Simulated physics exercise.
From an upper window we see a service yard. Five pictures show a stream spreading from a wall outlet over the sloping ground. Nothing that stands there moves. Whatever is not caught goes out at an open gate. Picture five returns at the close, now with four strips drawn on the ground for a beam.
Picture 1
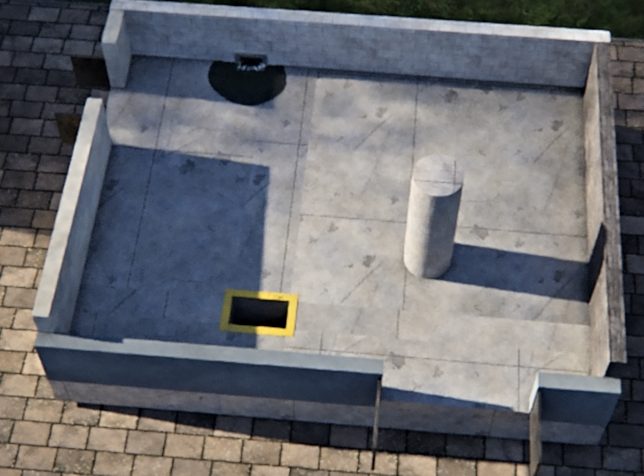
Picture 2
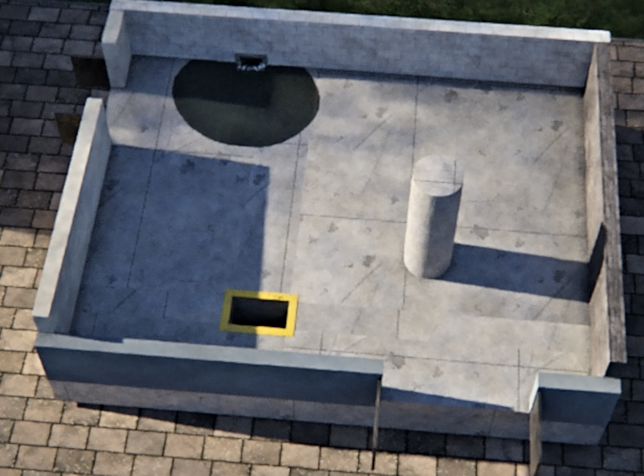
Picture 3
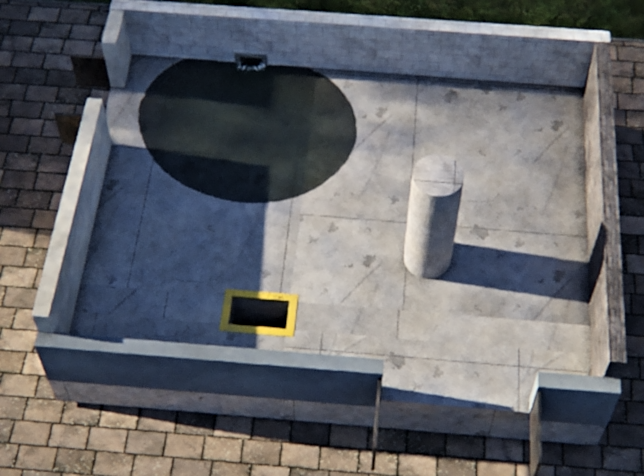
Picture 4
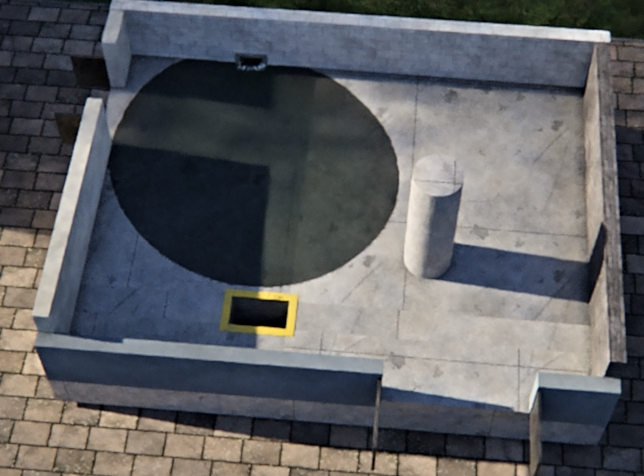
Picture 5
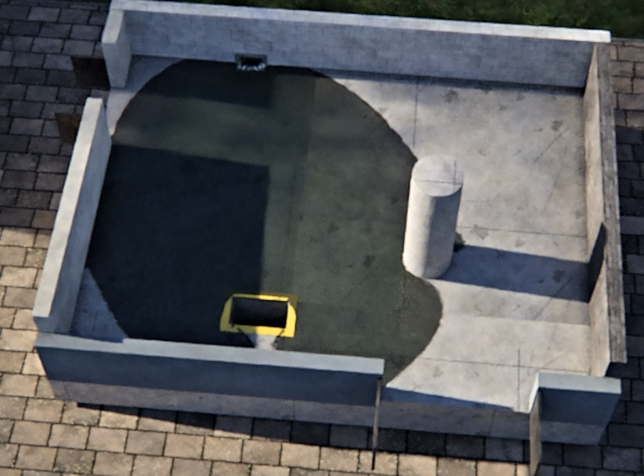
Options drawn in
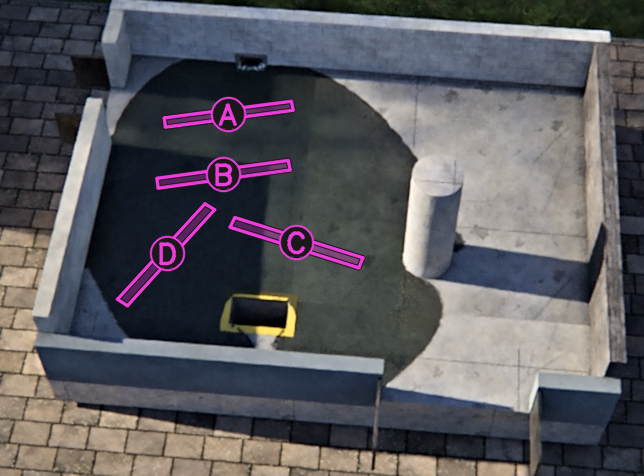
Dark water spreads across the pale concrete floor of a walled service yard, seen from an upper window, with brick paving outside. An outfall sits in the far wall left of centre, a yellow-edged drain pit near the front wall, a grey pillar to the right, and gaps open at upper left and front right. The rounded pool widens from the outfall toward the front, surrounds the pit and enters it, and reaches the pillar's base, while the view stays still.
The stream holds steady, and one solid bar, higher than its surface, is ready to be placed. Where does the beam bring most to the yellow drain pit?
Best: D.
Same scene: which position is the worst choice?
A.
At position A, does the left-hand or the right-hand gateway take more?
The right one.
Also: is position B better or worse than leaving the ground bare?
It is worse.
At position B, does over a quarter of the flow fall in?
No.
On the marked copy, A from (164, 122) to (292, 105); B from (157, 183) to (289, 165); C from (232, 222) to (360, 262); D from (122, 302) to (209, 206).
For position A, about 6 % of the stream runs into the yellow drain pit, about 93 % out by the gates.
For position B, about 16 % of the stream runs into the yellow drain pit, about 83 % out by the gates.
For position C, about 18 % of the stream runs into the yellow drain pit, about 82 % out by the gates.
For position D, about 31 % of the stream runs into the yellow drain pit, about 67 % out by the gates.
